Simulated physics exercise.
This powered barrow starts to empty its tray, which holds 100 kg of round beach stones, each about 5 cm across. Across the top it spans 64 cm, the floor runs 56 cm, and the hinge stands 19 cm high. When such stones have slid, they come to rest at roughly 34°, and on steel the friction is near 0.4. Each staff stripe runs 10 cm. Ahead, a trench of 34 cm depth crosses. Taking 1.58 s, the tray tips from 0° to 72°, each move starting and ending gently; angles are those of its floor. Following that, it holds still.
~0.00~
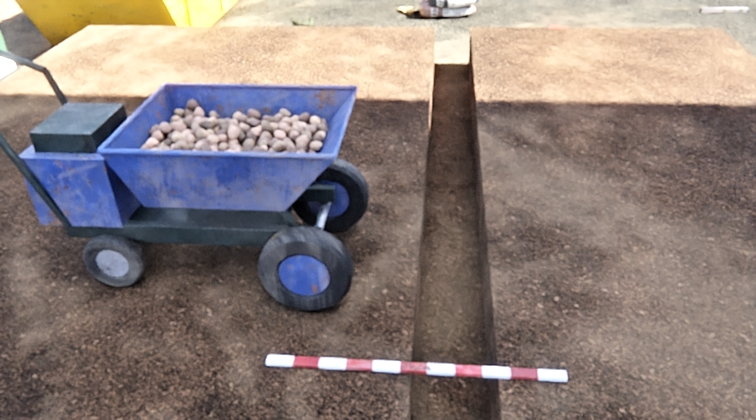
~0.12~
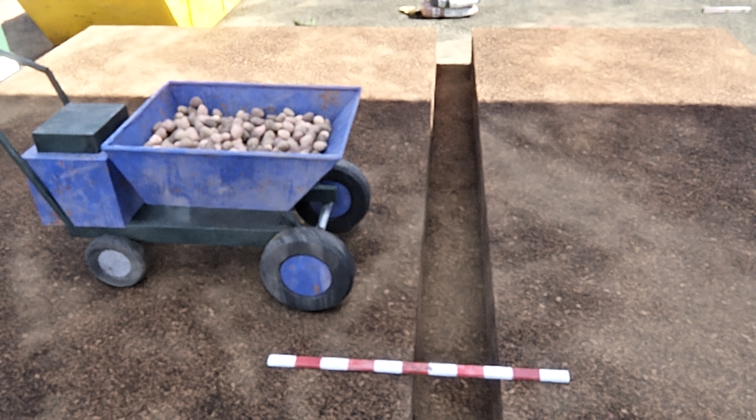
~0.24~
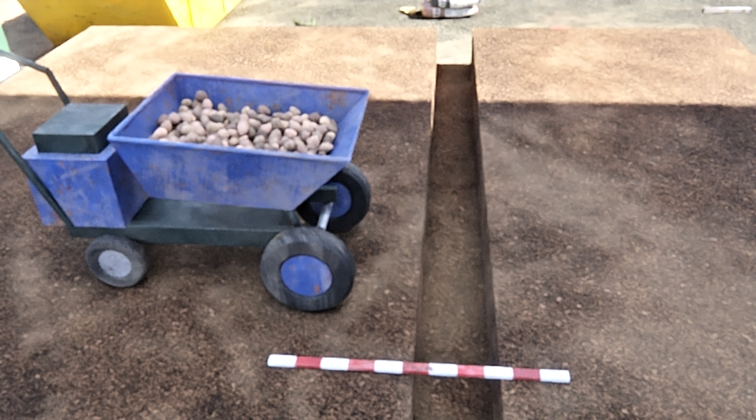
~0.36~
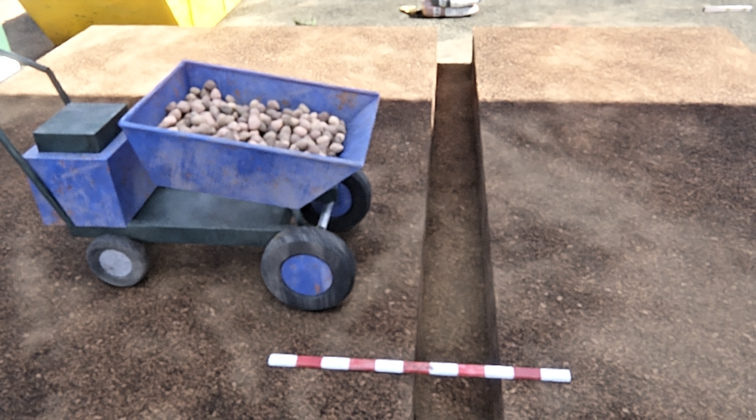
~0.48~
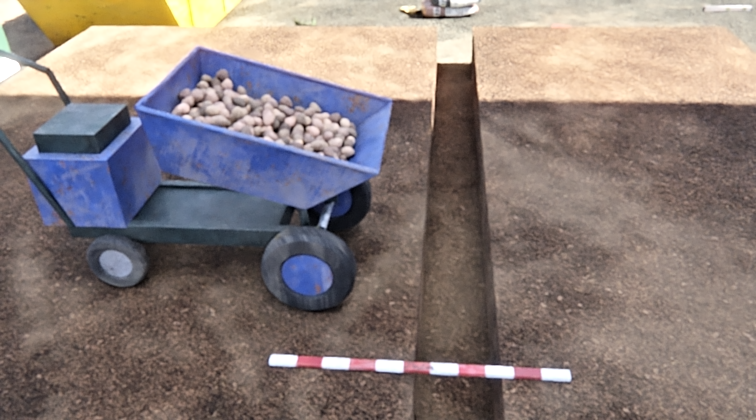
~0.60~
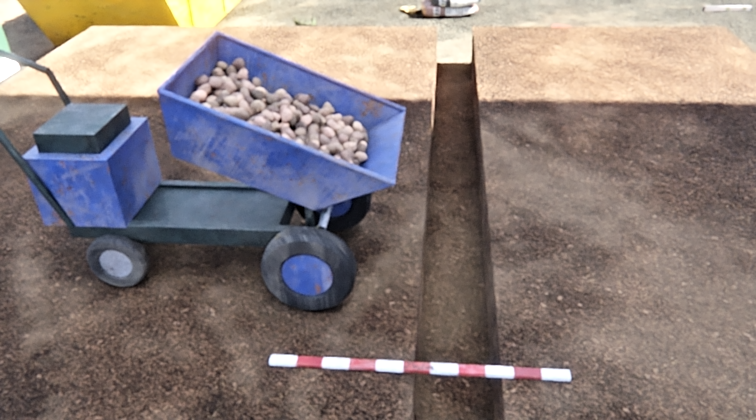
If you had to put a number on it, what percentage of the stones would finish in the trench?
I'd put it at about 51 percent.
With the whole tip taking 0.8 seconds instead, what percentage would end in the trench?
Around 40 per cent would end in the trench.
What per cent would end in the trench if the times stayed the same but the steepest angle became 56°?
Some 55% would finish there.
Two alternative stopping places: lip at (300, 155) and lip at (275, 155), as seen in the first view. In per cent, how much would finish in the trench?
90 %, then 100 %.
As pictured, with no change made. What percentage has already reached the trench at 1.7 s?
Close to 30 per cent has got there by then.
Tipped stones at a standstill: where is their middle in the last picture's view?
Look at roughly (486, 304).
After 1.2 s the floor is at 61°; 99 % in the tray, 1 % in the trench; the foremost stones are at (464, 220).
After 1.7 s the floor is at 72°; 31 % in the tray, 30 % in the trench, 38 % past the trench; the foremost stones are at (613, 277).
After 2.0 s the floor is at 72°; 6 % in the tray, 45 % in the trench, 49 % past the trench; the foremost stones are at (692, 271).
After 4.0 s the floor is at 72°; 0 % in the tray, 51 % in the trench, 49 % past the trench; the foremost stones are at (739, 279).
